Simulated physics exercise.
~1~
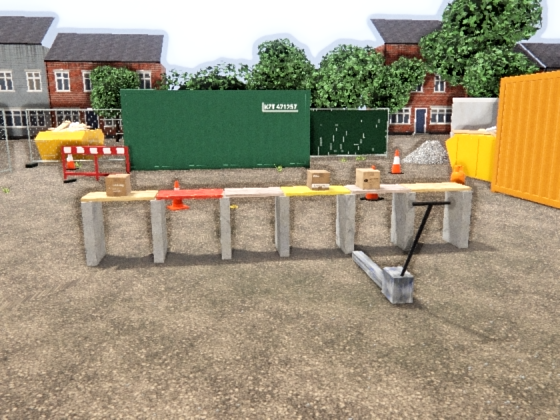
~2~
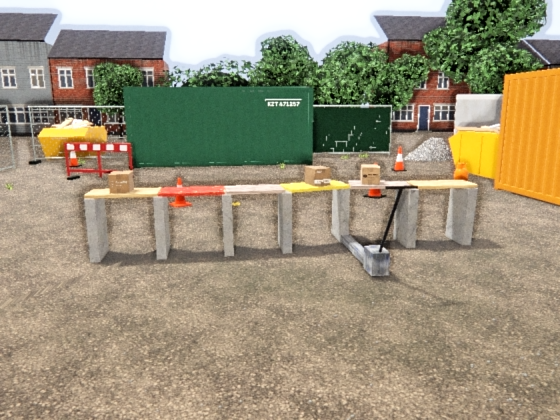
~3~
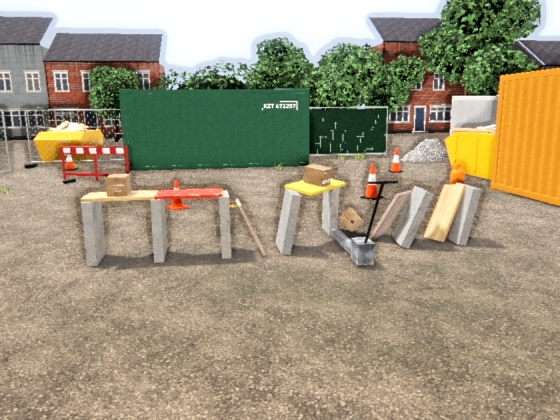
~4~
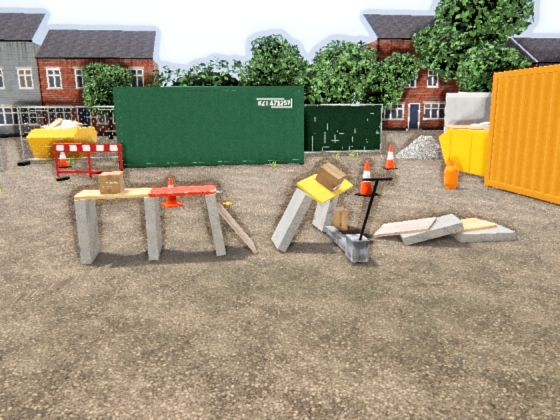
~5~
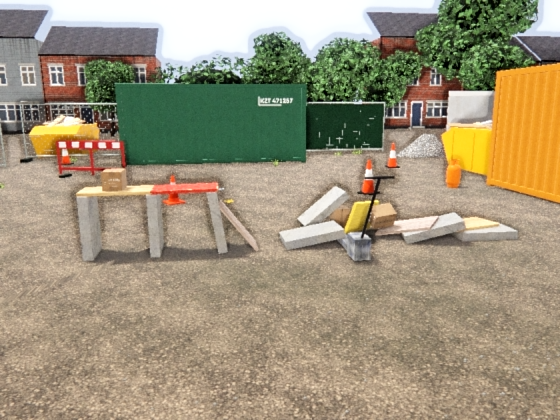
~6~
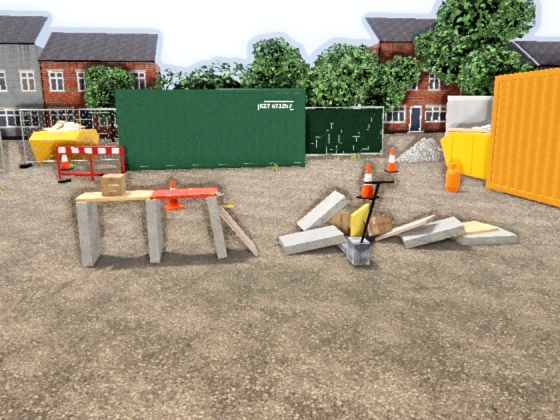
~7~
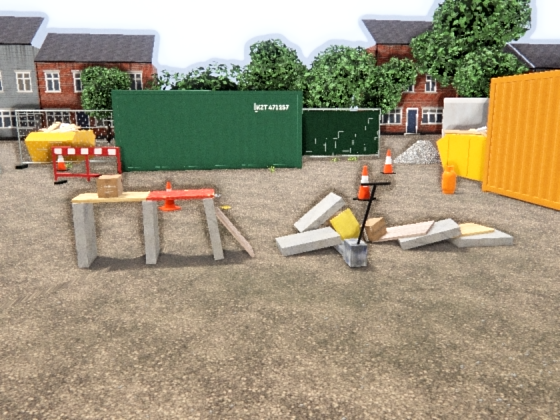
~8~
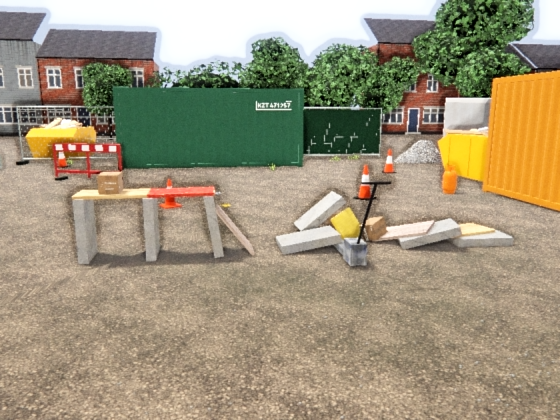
A long, low shelf of boards on upright grey blocks stands across a gravelly yard, seen from the front by a slightly swaying camera, with a green container, brick houses and an orange container behind. Small cartons and orange cones sit on the boards, one red and one yellow. A grey jack with a black handle slides in from the right, moving left and back among the uprights. The right side gives way, blocks leaning and then toppling flat, and the yellow board tilts and drops beside the jack. The left end stays standing, its red board still up, beside a heap of rubble.
